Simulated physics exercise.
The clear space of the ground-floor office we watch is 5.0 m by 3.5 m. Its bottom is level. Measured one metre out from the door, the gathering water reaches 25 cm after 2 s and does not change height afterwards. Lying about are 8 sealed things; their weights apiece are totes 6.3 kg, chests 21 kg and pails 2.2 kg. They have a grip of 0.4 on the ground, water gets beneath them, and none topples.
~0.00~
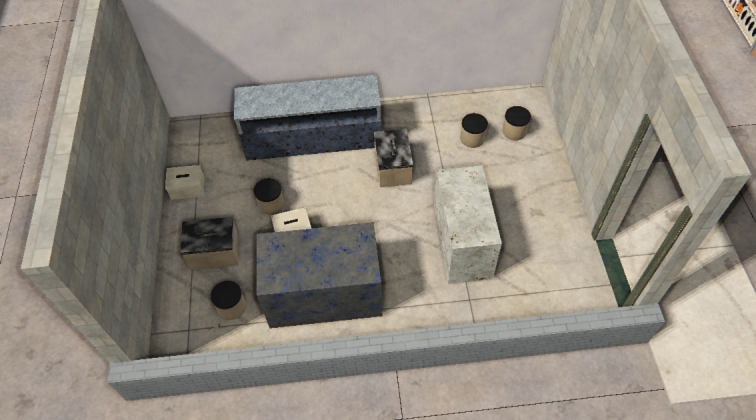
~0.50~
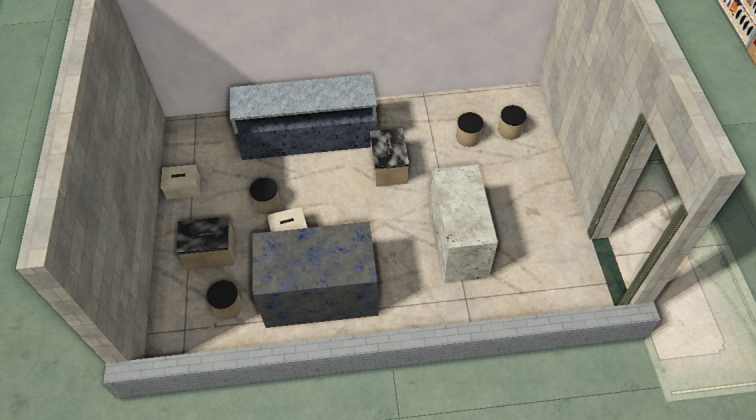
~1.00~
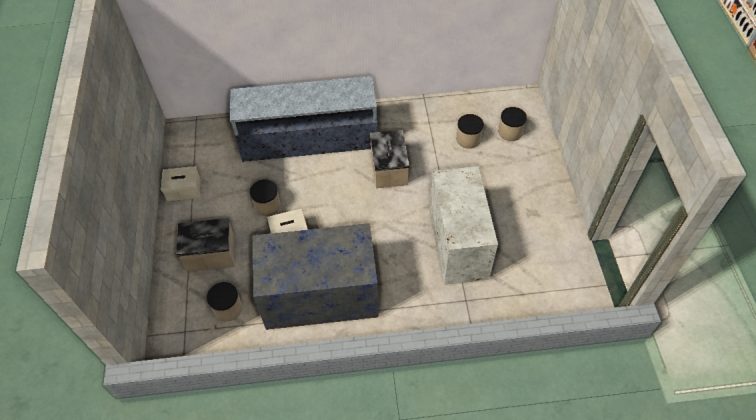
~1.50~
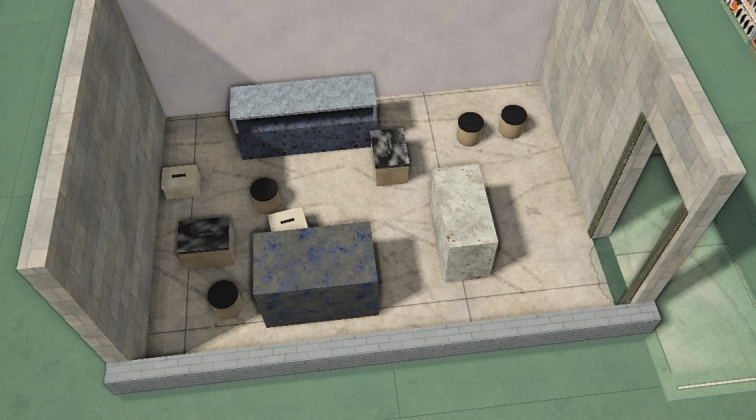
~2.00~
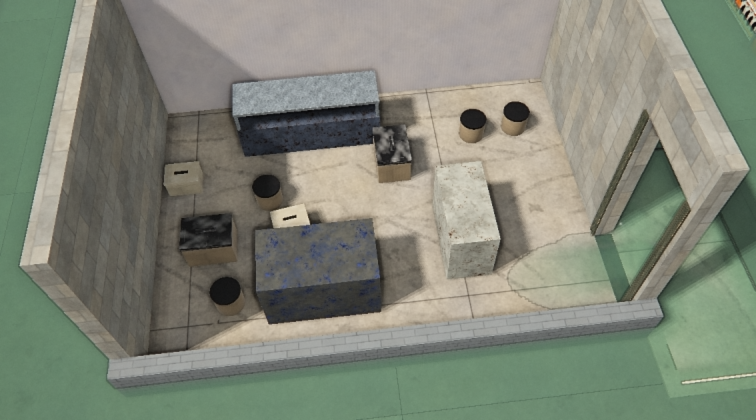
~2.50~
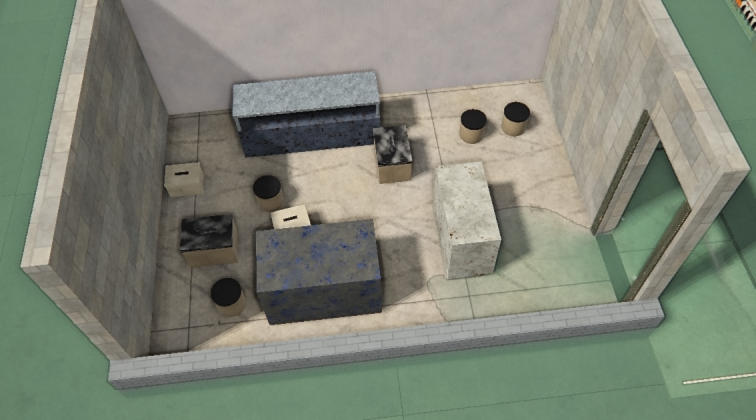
Green water surrounds a walled room, then spreads in through the doorway across the floor.
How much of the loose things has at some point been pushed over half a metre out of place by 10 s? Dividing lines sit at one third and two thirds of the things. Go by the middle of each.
My call: One to two thirds of them.
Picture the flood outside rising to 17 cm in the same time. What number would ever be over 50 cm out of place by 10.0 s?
The count would be 2.
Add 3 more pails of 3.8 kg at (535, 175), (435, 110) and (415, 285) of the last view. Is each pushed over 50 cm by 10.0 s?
Note: Item 1 above threshold; item 2 above threshold; item 3 above threshold.
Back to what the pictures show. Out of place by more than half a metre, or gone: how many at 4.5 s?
The answer is 1.
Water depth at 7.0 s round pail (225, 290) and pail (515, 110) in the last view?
Around 3 cm and 9 cm.
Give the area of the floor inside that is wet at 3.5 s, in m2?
5.0 m2.
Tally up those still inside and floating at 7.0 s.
At that point I count 3.
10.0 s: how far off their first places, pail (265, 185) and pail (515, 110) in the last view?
In turn: 20 cm, 50 cm.
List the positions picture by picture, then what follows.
A tote at (183, 176) rests on the ground; a chest at (393, 148) rests on the ground; water covers 0.0 m2; 0 of 8 have shifted, in the first picture.
A tote at (179, 176), on the bottom; a chest at (389, 147) rests on the ground; water covers 0.0 m2; 0 of 8 have shifted, in the second picture.
A tote at (179, 178) rests on the ground; a chest at (389, 149), on the bottom; 0.0 m2 under water; 0 of 8 have shifted, in the third picture.
A tote at (179, 176) rests on the ground; a chest at (389, 147) rests on the ground; water covers 0.0 m2; 0 of 8 have shifted, in the fourth picture.
A tote at (181, 173), on the bottom; a chest at (392, 144), on the bottom; 0.8 m2 under water; 0 of 8 have shifted, in the fifth picture.
A tote at (182, 174), on the bottom; a chest at (392, 144), on the bottom; 2.2 m2 under water; 0 of 8 have shifted, in the sixth picture.
After 3.5 s 0 of 8 are over 50 cm from their spots; 0 afloat.
After 4.5 s 1 of 8 are over 50 cm from their spots; 1 afloat.
After 7.0 s 3 of 8 are over 50 cm from their spots; 3 afloat.
After 10.0 s 2 of 8 are over 50 cm from their spots, and 3 have been at some point; 5 afloat.
